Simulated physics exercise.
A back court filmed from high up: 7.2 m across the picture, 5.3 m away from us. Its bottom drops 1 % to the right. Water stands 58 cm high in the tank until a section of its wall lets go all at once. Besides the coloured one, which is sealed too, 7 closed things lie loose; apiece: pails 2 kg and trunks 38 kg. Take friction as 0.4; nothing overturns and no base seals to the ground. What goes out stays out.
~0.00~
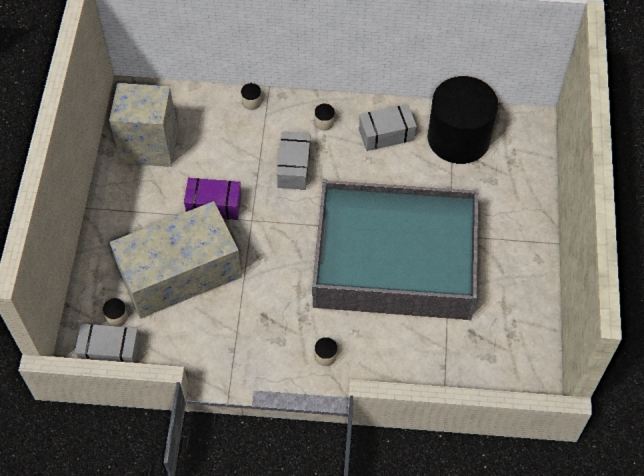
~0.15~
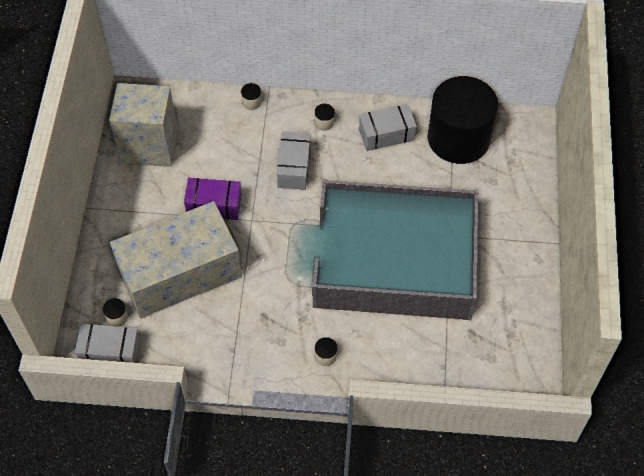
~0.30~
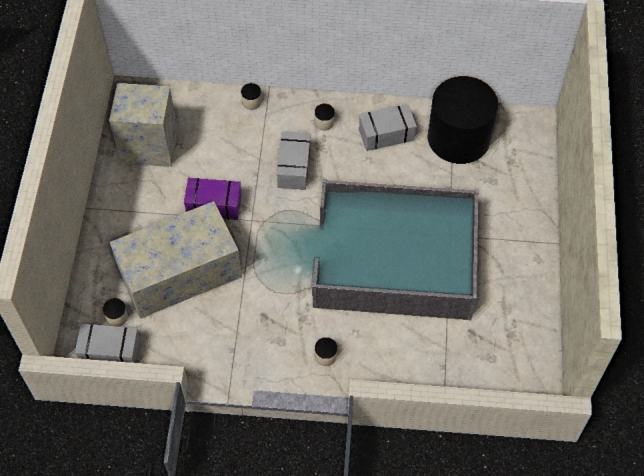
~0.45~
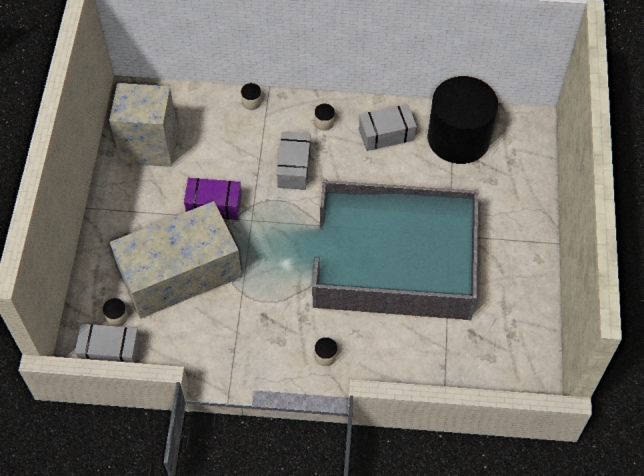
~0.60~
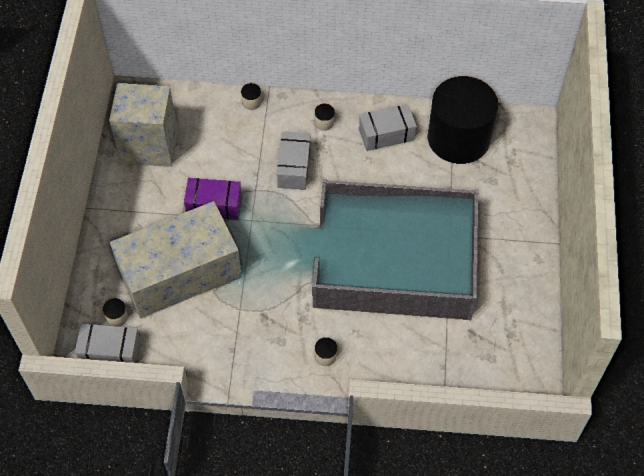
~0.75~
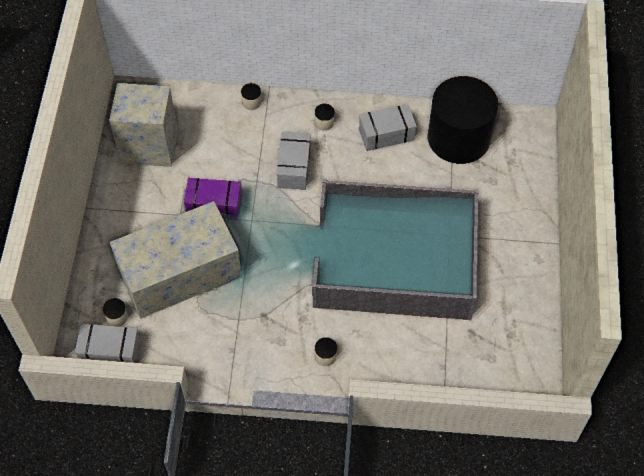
At first, teal water fills a dark-walled tank in a walled court scattered with grey trunks, small pails and a purple trunk. Then a gap opens in the tank's left side and water spills onto the floor. The shallow sheet spreads left to the large speckled block, while the objects stay still.
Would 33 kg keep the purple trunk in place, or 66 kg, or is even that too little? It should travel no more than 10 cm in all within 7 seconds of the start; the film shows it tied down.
Verdict: Neither weight holds it.
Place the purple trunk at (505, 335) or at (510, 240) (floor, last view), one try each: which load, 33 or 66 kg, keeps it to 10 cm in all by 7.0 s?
In turn: Either load holds; the smaller is enough.
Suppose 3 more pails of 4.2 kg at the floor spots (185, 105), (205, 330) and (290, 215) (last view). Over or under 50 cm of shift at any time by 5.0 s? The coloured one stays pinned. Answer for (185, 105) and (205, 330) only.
In turn: More, more.
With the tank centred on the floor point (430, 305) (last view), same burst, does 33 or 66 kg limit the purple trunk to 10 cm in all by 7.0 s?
In that case neither load is enough.
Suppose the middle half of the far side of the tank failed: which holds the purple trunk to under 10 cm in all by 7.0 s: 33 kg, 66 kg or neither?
Then the lower weight is enough.
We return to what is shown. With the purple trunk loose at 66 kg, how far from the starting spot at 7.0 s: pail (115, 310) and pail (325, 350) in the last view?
In that order: 5 cm, 0 cm.
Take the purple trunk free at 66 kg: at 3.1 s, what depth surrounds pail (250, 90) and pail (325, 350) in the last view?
About 15 and 0 cm.
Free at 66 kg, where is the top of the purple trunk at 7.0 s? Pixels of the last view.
Around (186, 146).
After 1.4 s the purple trunk would be 77 cm from its start with 33 kg and 36 cm from its start with 66 kg; 9 cm of water round it then.
After 3.1 s the purple trunk would be 200 cm from its start with 33 kg and 94 cm from its start with 66 kg; 8 cm of water round it then.
After 4.9 s the purple trunk would be 223 cm from its start with 33 kg and 94 cm from its start with 66 kg; 7 cm of water round it then.
After 7.0 s the purple trunk would be 198 cm from its start with 33 kg and 94 cm from its start with 66 kg; 9 cm of water round it then.
